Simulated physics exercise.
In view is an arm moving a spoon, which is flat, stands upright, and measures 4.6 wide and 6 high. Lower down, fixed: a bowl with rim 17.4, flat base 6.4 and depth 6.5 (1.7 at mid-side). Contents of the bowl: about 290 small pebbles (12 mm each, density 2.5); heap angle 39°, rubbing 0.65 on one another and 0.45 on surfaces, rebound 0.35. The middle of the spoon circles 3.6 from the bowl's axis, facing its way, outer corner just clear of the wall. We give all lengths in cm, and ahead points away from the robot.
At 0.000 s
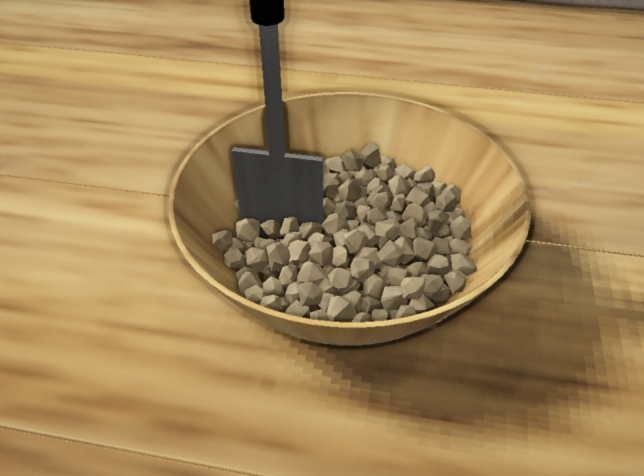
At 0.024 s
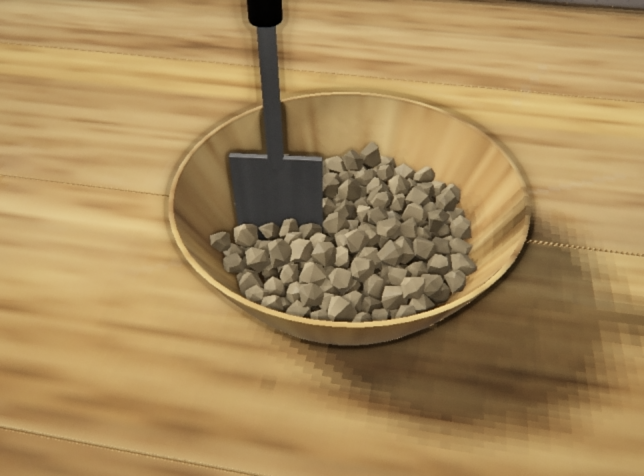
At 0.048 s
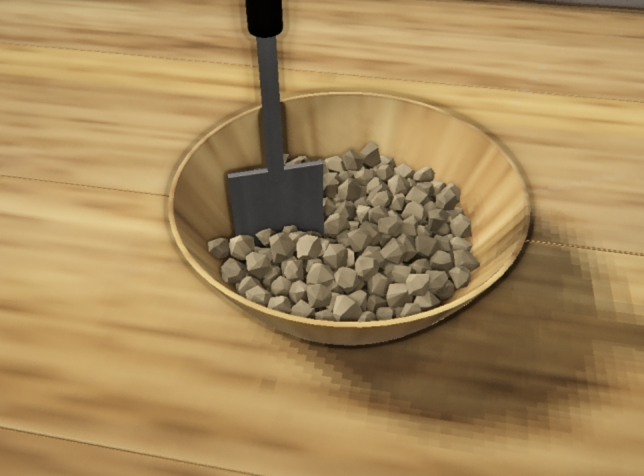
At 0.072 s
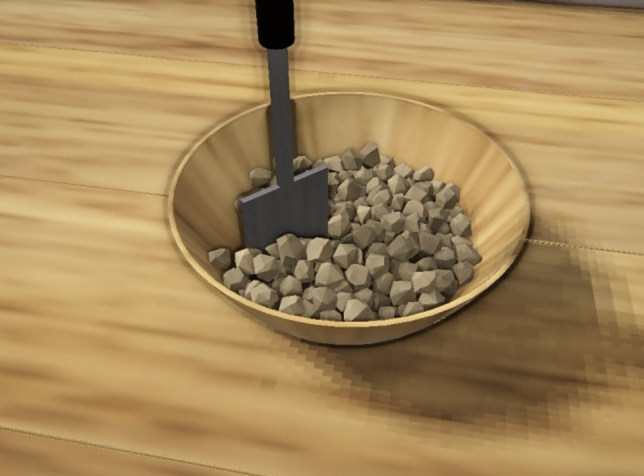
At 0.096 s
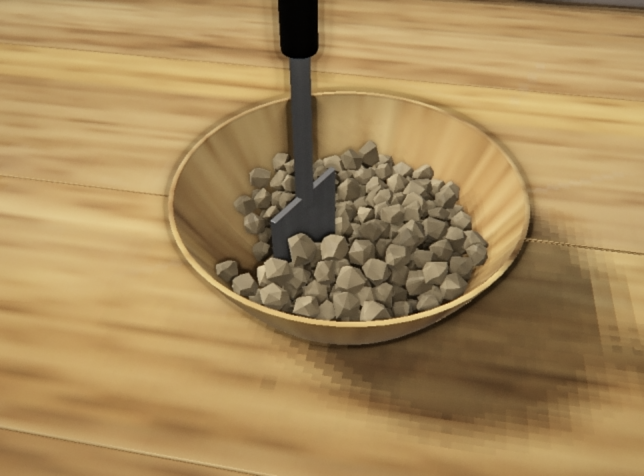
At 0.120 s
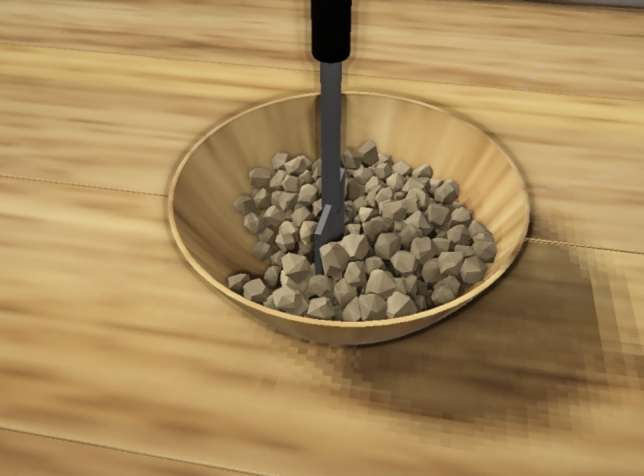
The video shows a flat, dark spatula with a black handle standing in a wooden bowl of small grey-brown stones, then turning edge-on as it moves toward the viewer and right, pushing the nearby stones along.
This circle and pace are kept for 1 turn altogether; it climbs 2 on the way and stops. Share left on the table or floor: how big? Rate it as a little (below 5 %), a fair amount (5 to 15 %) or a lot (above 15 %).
A lot.
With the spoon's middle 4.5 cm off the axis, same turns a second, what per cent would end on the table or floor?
It would be close to 15 per cent then.
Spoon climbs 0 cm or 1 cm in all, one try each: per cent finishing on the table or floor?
Roughly 35 percent, then roughly 30 percent.
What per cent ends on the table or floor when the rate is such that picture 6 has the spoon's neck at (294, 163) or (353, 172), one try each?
So, roughly 15 percent the first time and 30 percent the second.
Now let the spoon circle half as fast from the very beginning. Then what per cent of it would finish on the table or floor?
Estimated share: About 5 per cent.
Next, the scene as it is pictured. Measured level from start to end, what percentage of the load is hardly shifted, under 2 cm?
Result: Close to 30 per cent of the load.
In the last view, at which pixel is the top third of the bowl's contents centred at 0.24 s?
Near (447, 168).
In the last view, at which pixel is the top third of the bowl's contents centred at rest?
Looks like roughly (330, 239) to me.
After 0.24 s, 189° round, highest piece 10 above the table; 269 in the bowl, 17 in flight or on the tool.
After 0.36 s, 291° round, highest piece 10 above the table; 236 in the bowl, 26 on the table or floor, 24 in flight or on the tool.
After 0.62 s, 0° round, highest piece 7 above the table; 219 in the bowl, 66 on the table or floor, 1 in flight or on the tool.
After 1.32 s, 0° round, highest piece 6 above the table; 219 in the bowl, 67 on the table or floor.
At rest, 219 in the bowl, 67 on the table or floor. That is 23 % on the table or floor.
